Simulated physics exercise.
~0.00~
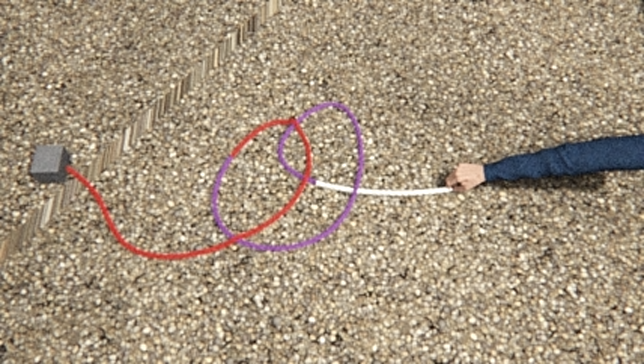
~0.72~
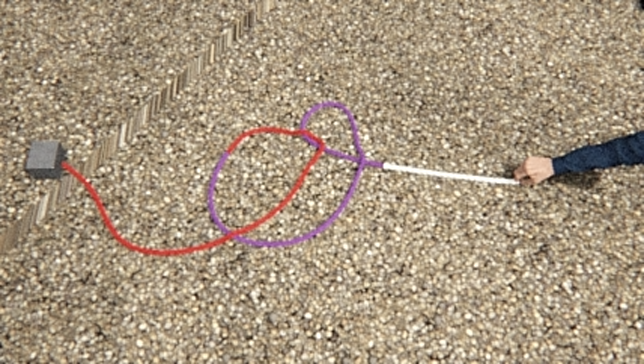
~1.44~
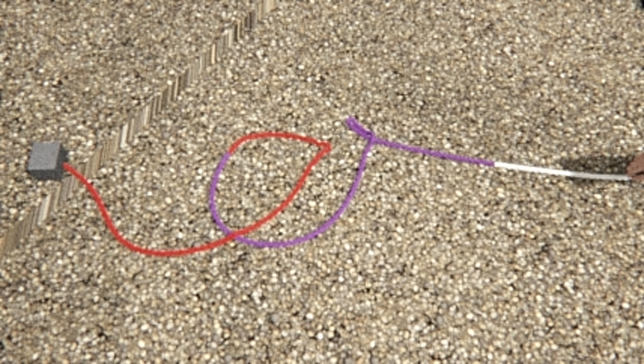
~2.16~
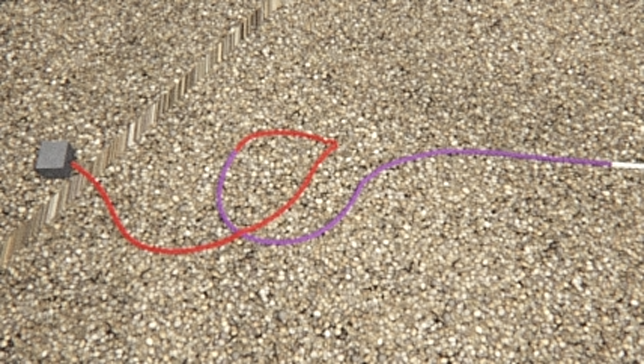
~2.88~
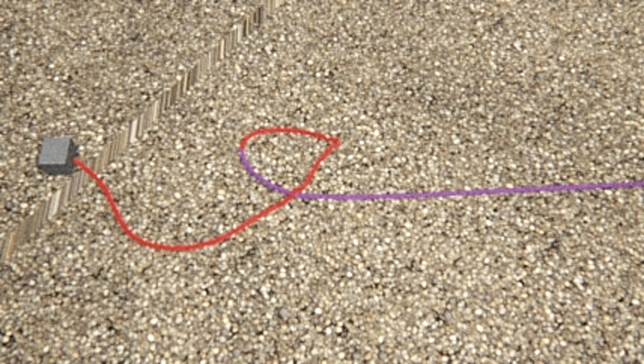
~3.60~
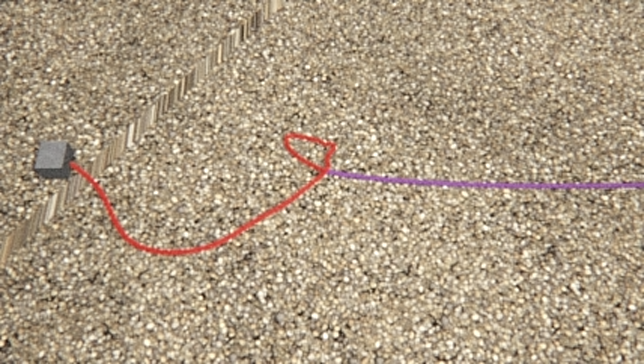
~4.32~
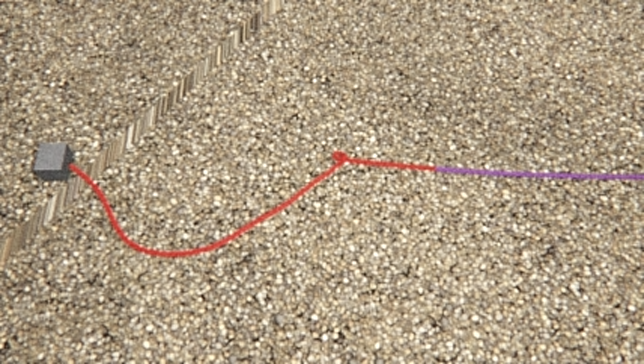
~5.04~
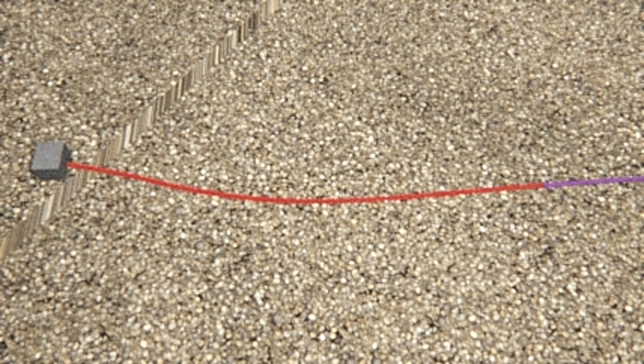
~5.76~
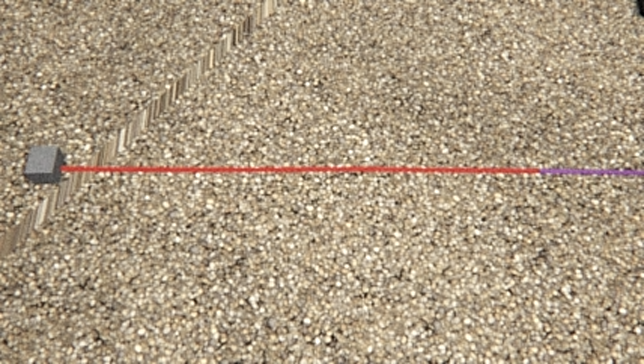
A hand in a dark blue sleeve pulled the white end of a looped red, purple and white rope off to the right across pebbly ground, and the loops shrank away until the rope stretched straight from a gray block.
